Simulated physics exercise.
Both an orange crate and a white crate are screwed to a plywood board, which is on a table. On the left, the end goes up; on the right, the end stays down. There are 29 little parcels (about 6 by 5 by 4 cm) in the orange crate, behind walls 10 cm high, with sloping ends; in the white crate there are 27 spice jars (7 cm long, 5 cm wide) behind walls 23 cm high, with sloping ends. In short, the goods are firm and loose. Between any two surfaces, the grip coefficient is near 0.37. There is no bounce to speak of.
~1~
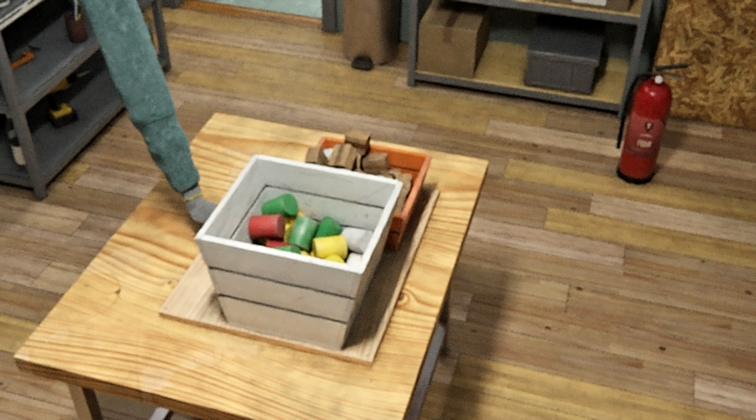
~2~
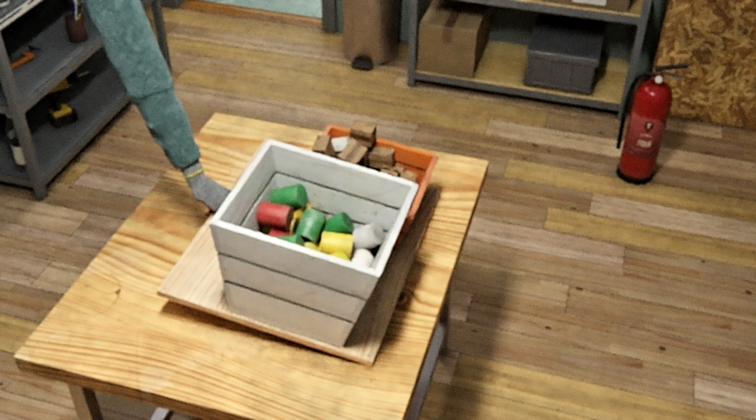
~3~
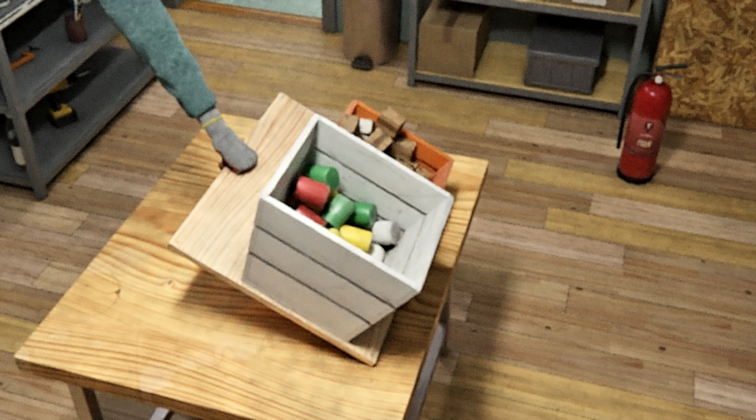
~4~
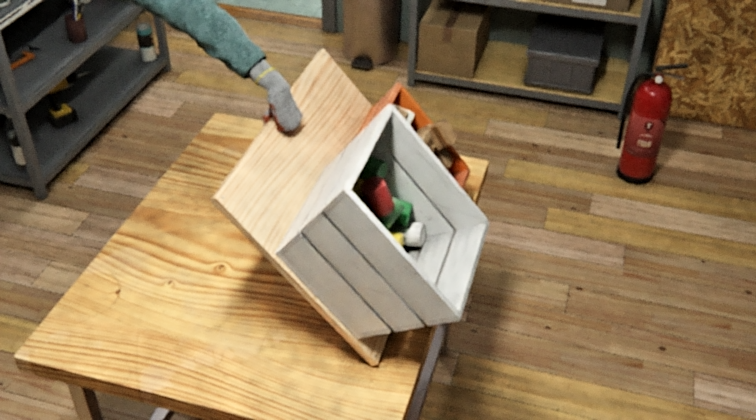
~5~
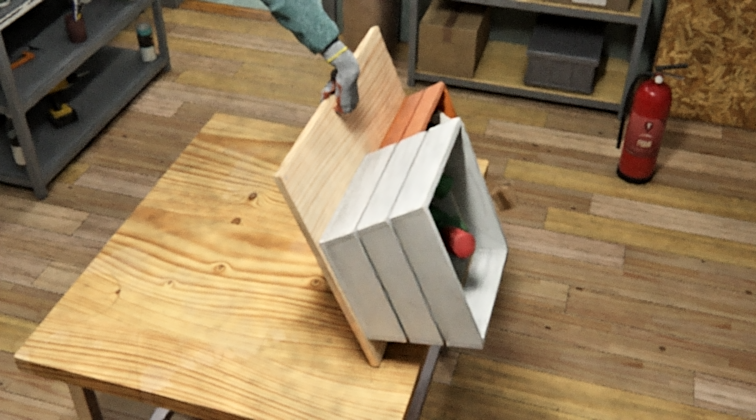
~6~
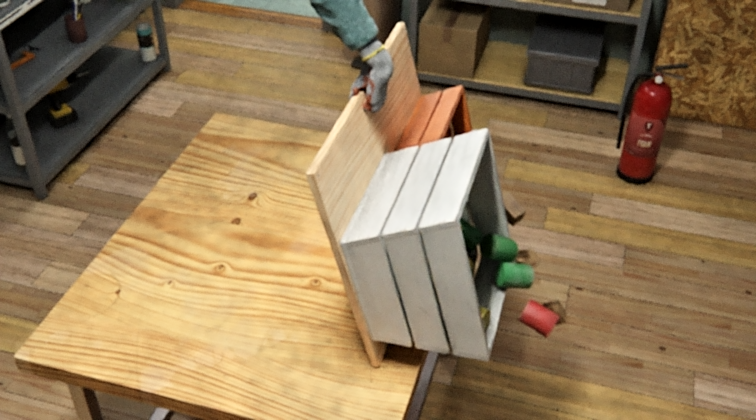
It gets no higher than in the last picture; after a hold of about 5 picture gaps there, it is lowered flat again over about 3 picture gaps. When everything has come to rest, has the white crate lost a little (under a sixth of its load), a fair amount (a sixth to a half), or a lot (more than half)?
A fair amount.
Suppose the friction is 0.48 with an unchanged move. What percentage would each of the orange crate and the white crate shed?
That would cost the orange crate 30 and the white crate 30 per cent of the load.
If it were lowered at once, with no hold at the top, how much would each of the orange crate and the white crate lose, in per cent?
Orange crate 40%, white crate 30%.
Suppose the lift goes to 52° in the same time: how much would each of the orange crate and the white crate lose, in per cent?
In that case the orange crate sheds 10 %, while the white crate sheds 0 %.
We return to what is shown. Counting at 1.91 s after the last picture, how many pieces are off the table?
I'd put the number around 20.
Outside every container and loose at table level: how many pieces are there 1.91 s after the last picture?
Near 2, by my count.
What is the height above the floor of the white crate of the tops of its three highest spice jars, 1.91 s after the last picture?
Some 11 centimetres up.
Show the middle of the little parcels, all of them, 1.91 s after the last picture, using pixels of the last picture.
I'd put it close to (394, 213).
Then, 0.30 s after the last picture, tilt 75°; orange crate 19 in, 10 out and white crate 23 in, 4 out.
Then, 0.69 s after the last picture, tilt 75°; orange crate 19 in, 10 out and white crate 22 in, 5 out.
Then, 1.22 s after the last picture, tilt 5°; orange crate 15 in, 14 out and white crate 19 in, 8 out.
Final count (1.91 s after the last picture), orange crate 15 in, 14 out and white crate 19 in, 8 out. Asked share, 8 of 27, 30 per cent.
